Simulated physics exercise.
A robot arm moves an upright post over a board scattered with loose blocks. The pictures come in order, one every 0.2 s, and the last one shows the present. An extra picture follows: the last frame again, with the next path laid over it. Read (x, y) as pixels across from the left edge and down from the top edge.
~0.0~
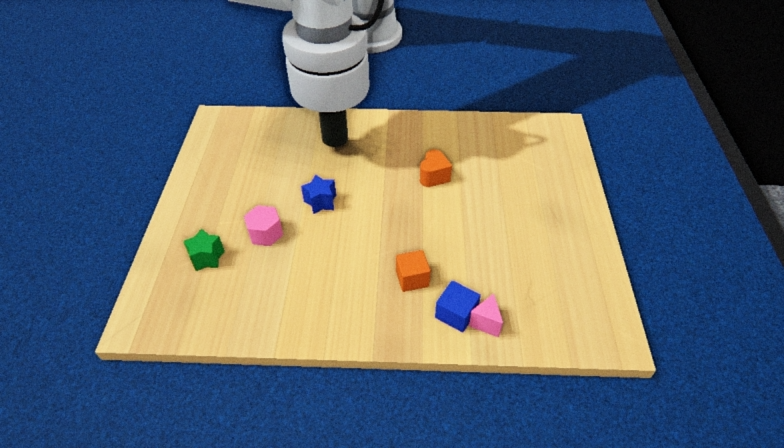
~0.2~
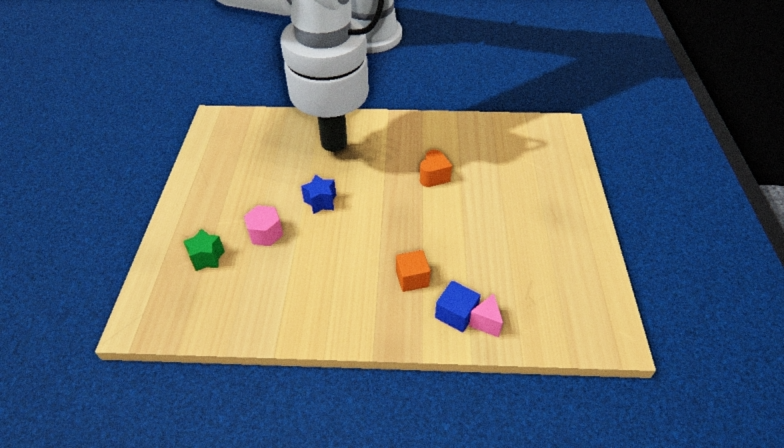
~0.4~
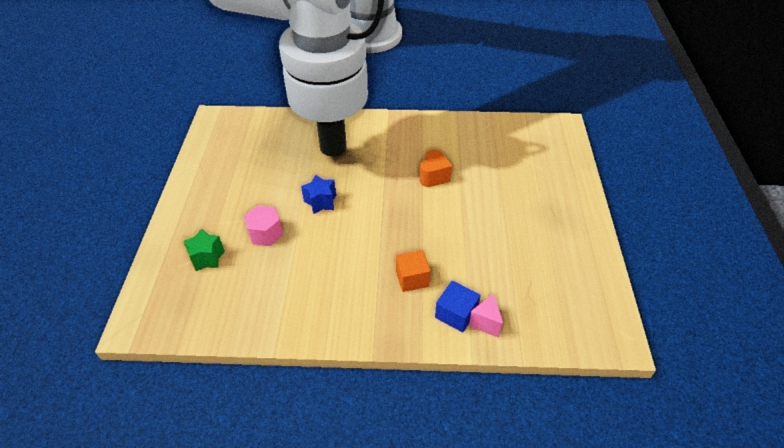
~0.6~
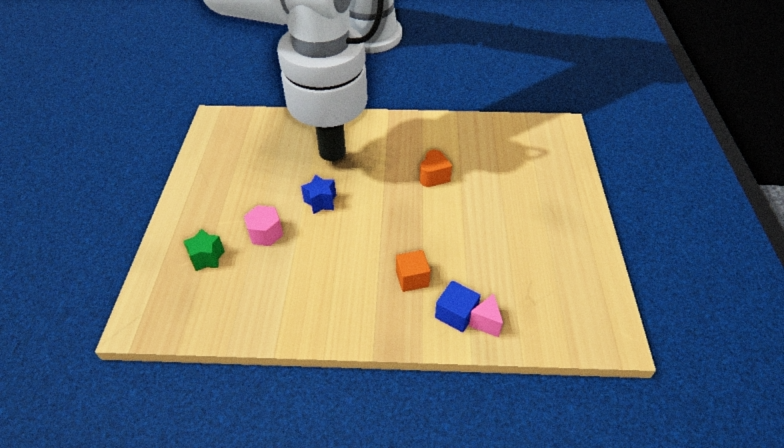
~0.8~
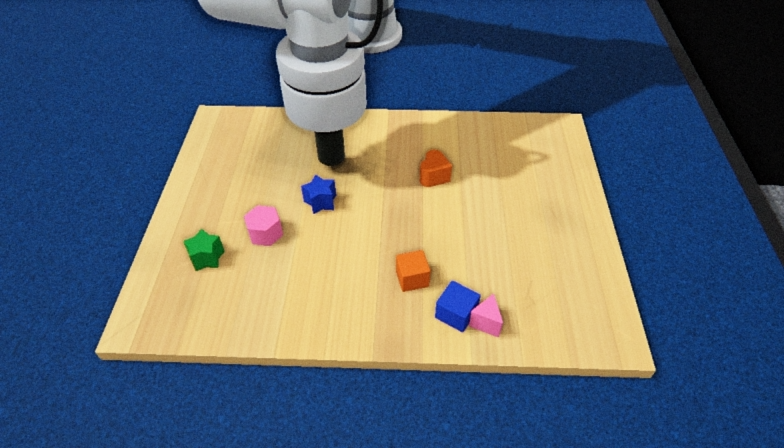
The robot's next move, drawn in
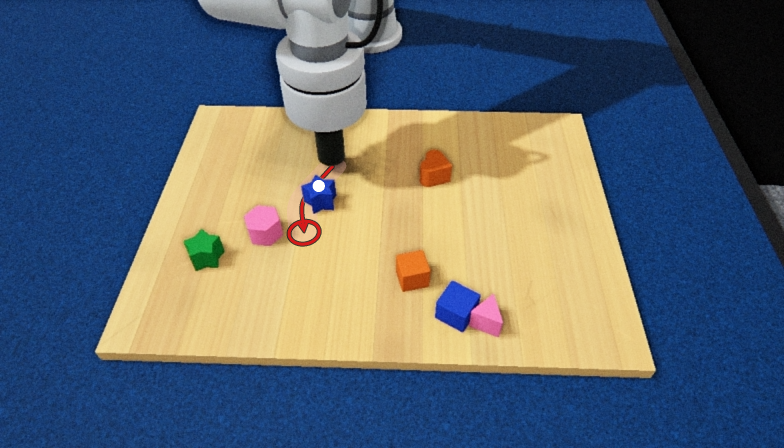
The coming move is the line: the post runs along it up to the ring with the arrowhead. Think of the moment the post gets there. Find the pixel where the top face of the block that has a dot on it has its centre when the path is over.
Its top middle: (330, 216).
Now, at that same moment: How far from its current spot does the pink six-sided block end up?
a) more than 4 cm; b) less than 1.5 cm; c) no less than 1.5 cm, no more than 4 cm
(b)
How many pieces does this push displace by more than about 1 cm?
I predict one.
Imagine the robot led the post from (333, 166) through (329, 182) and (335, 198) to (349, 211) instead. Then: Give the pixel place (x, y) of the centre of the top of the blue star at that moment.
Roughly at (317, 201).
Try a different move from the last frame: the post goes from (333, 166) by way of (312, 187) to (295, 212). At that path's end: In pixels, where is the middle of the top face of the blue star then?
That would be at about pixel (316, 203).
Drawn move, from (333, 166) via (315, 186) and (302, 208), ending at (304, 232); the dot is on the blue star.
The first path, step by step. One third of the way, post at (313, 176); blue star at (318, 190), turned 15° anticlockwise.
Two thirds of the way, post at (300, 199); blue star at (319, 204), turned 70° anticlockwise.
At the end, post at (303, 223); pink six-sided block still; blue star at (329, 216), turned 110° anticlockwise.
